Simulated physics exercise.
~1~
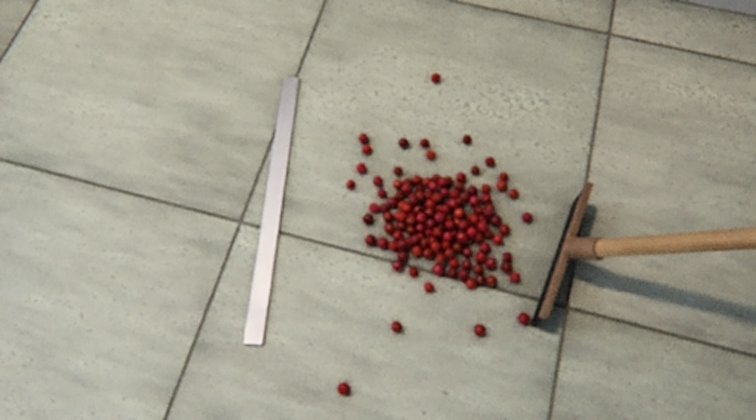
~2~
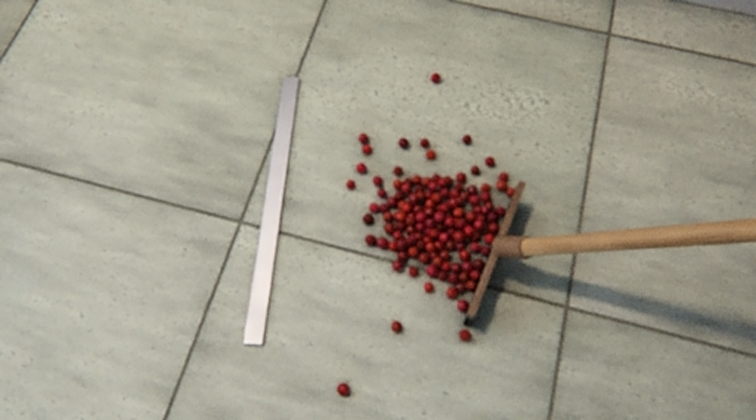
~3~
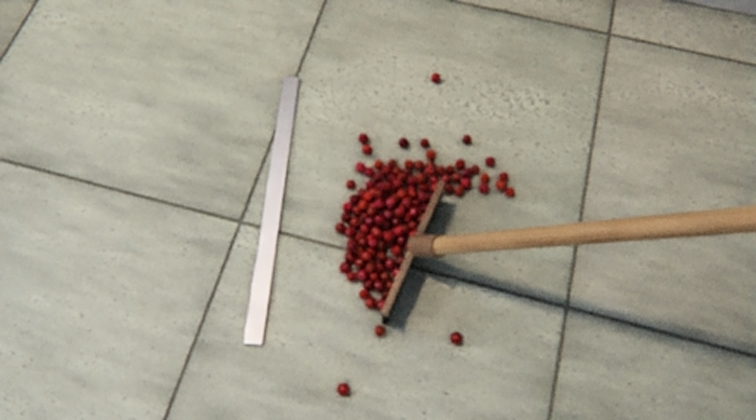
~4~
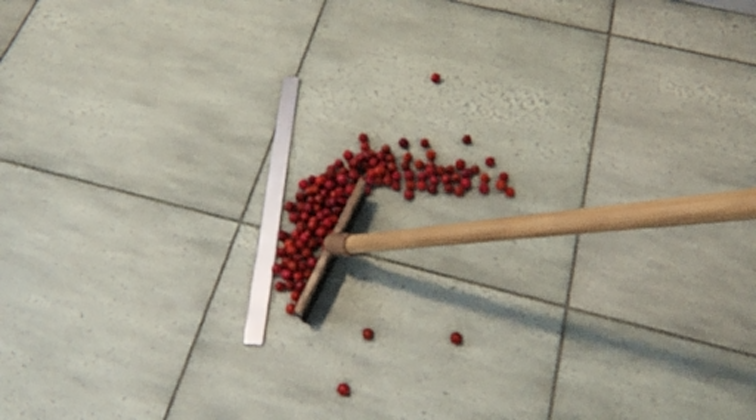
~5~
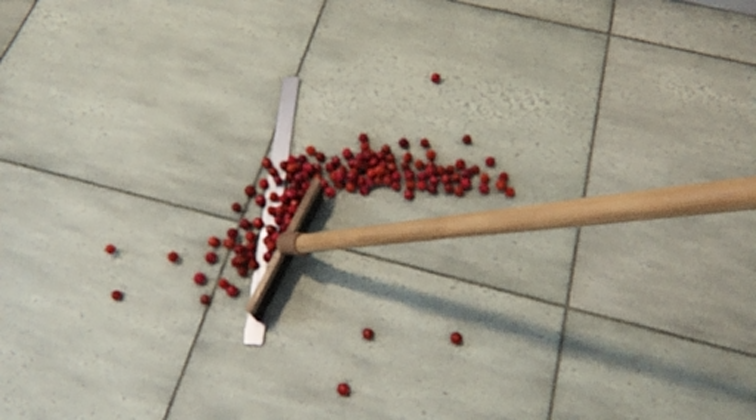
A squeegee pushes spilt cranberries left until some cross a flat metal strip, leaving many behind.
